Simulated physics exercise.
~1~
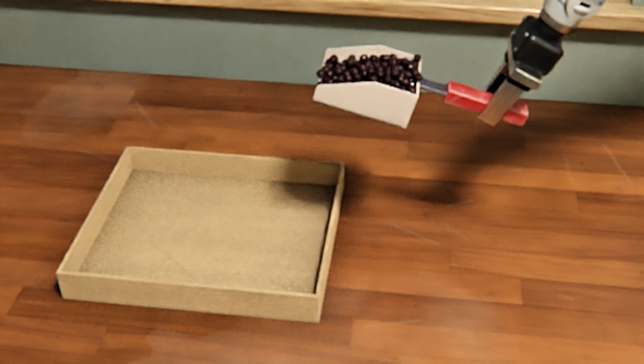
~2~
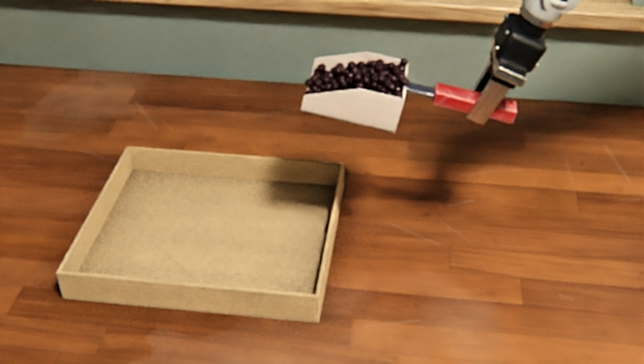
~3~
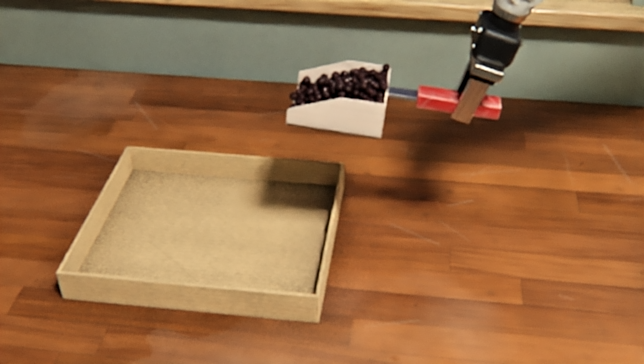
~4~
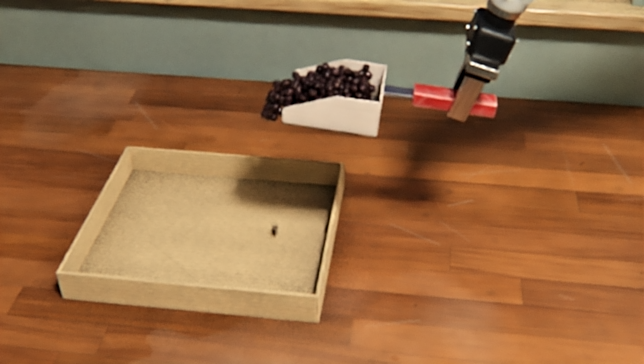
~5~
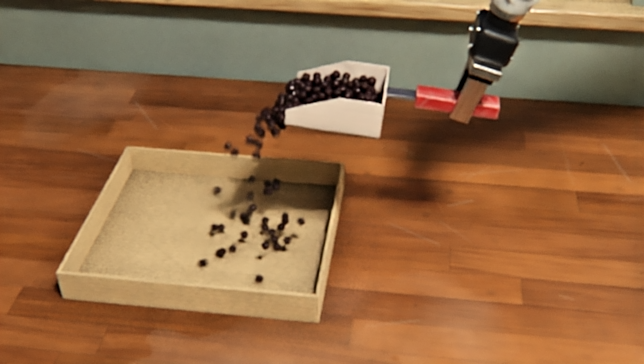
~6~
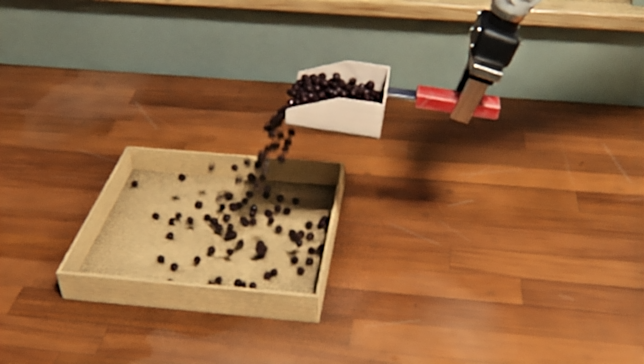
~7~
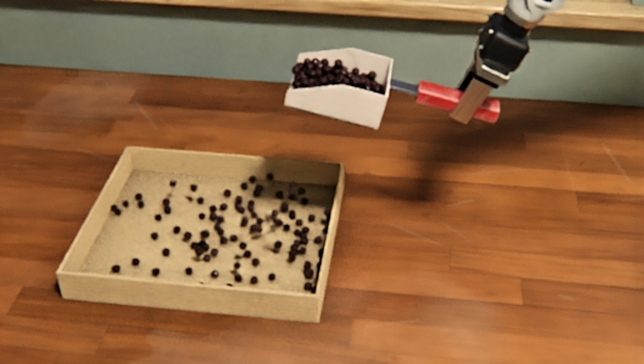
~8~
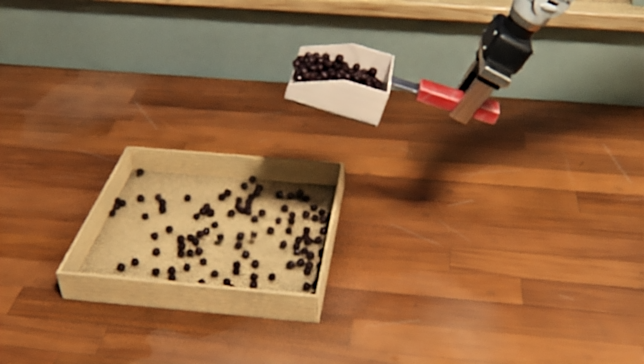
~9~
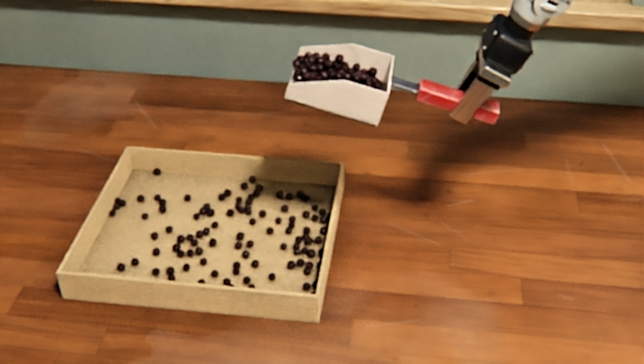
On a wooden tabletop, a robotic gripper moves a scoop left, spilling some dark beads into a tray, then tilts back, keeping the rest.
